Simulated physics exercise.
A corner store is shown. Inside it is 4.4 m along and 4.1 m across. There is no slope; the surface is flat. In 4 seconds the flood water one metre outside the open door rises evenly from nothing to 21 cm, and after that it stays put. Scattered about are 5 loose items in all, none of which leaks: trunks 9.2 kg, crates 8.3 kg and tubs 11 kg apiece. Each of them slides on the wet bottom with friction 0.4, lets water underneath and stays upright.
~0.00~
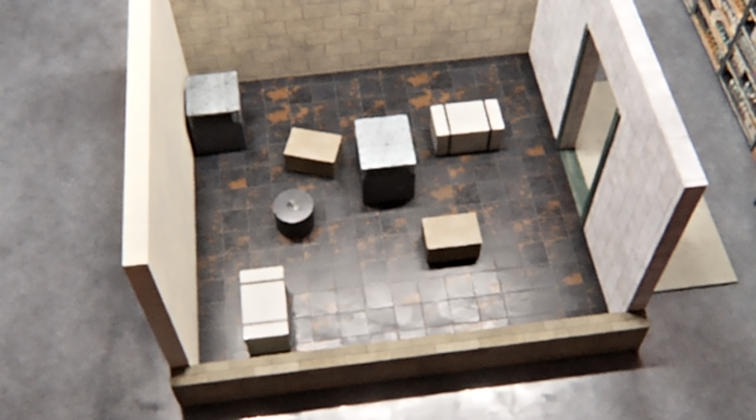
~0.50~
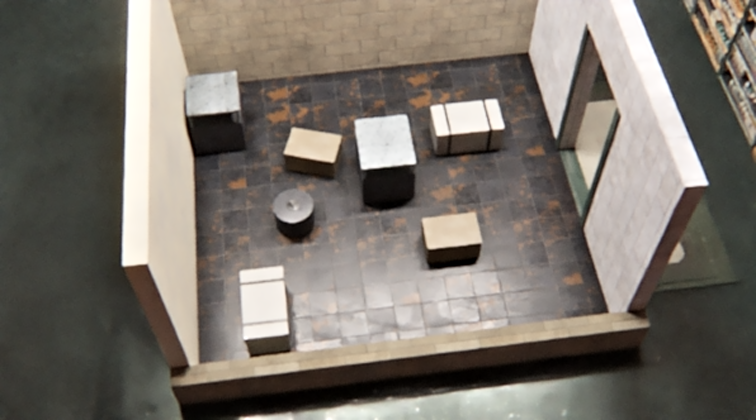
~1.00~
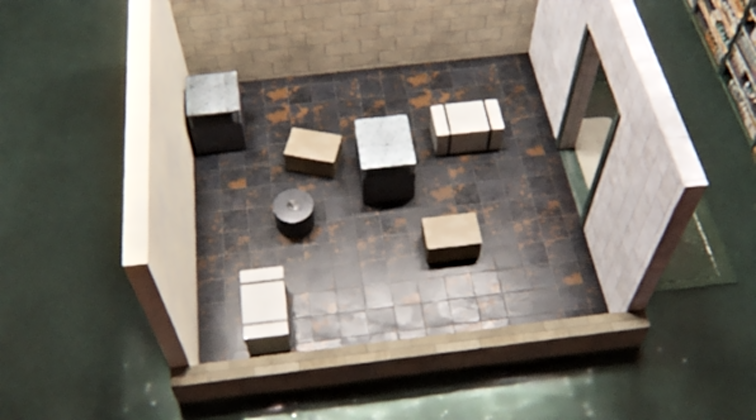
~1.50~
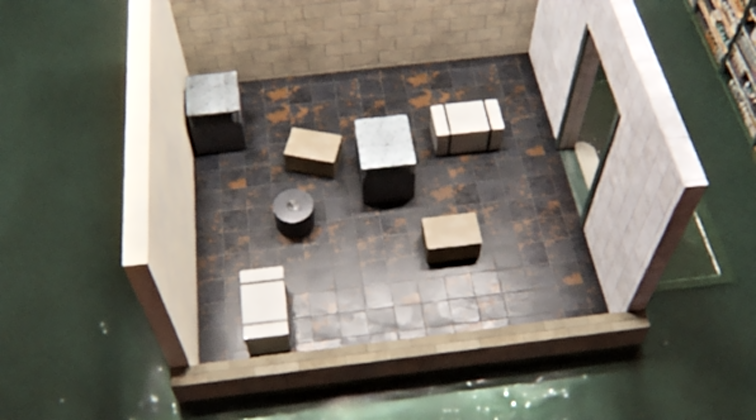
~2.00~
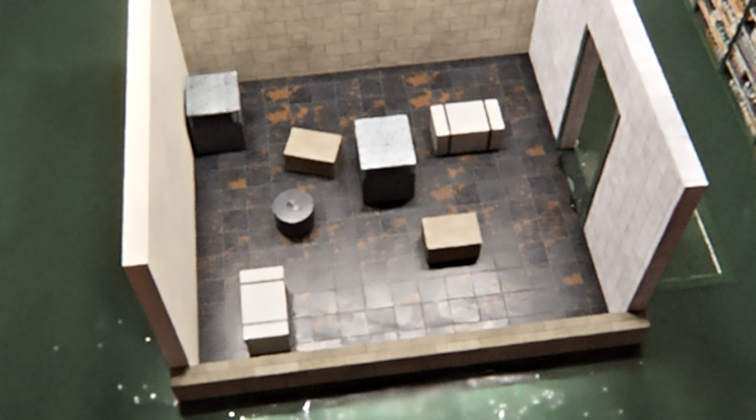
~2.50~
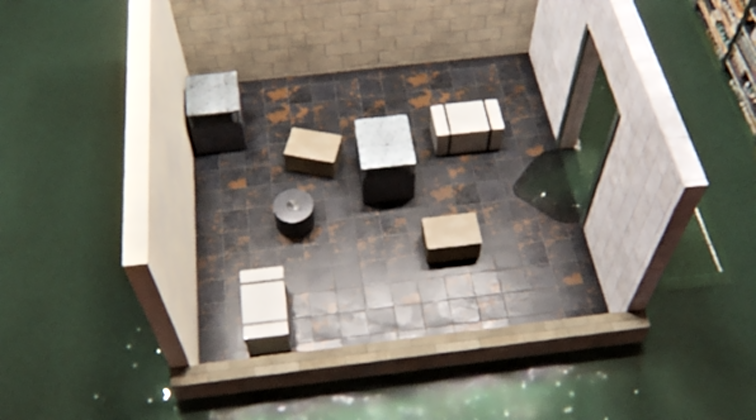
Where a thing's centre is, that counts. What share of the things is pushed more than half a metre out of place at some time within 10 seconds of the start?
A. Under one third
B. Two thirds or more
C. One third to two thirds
One third to two thirds.
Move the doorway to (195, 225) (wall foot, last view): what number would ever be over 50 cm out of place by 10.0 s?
The answer then is 3.
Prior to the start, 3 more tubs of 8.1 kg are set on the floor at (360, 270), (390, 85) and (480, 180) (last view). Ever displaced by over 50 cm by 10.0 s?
Sequence: Above the line / above the line / above the line.
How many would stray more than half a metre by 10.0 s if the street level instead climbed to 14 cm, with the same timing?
You'd get 2 in that case.
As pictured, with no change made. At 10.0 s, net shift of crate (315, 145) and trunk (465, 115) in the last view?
First 5 cm, then 80 cm.
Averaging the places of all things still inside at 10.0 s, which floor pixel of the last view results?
Close to (332, 219).
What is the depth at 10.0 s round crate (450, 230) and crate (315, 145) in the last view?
First about 10 cm, second about 4 cm.
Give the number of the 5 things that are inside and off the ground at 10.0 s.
Just then, the number is 3.
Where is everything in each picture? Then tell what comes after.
A trunk at (467, 117), on the bottom; a trunk at (264, 302), on the bottom; 0.0 m2 under water; 0 of 5 have shifted, in the first picture.
A trunk at (467, 117), on the bottom; a trunk at (264, 302), on the bottom; 0.0 m2 under water; 0 of 5 have shifted, in the second picture.
A trunk at (467, 117), on the bottom; a trunk at (264, 302), on the bottom; 0.0 m2 under water; 0 of 5 have shifted, in the third picture.
A trunk at (467, 117) rests on the ground; a trunk at (264, 302) rests on the ground; water covers 0.0 m2; 0 of 5 have shifted, in the fourth picture.
A trunk at (467, 117) rests on the ground; a trunk at (264, 302), on the bottom; water covers 0.0 m2; 0 of 5 have shifted, in the fifth picture.
A trunk at (467, 117) rests on the ground; a trunk at (264, 302) rests on the ground; water covers 0.4 m2; 0 of 5 have shifted, in the sixth picture.
After 3.5 s 0 of 5 are over 50 cm from their spots; 0 afloat.
After 4.5 s 0 of 5 are over 50 cm from their spots; 0 afloat.
After 7.0 s 2 of 5 are over 50 cm from their spots; 3 afloat.
After 10.0 s 3 of 5 are over 50 cm from their spots, and 3 have been at some point; 3 afloat.
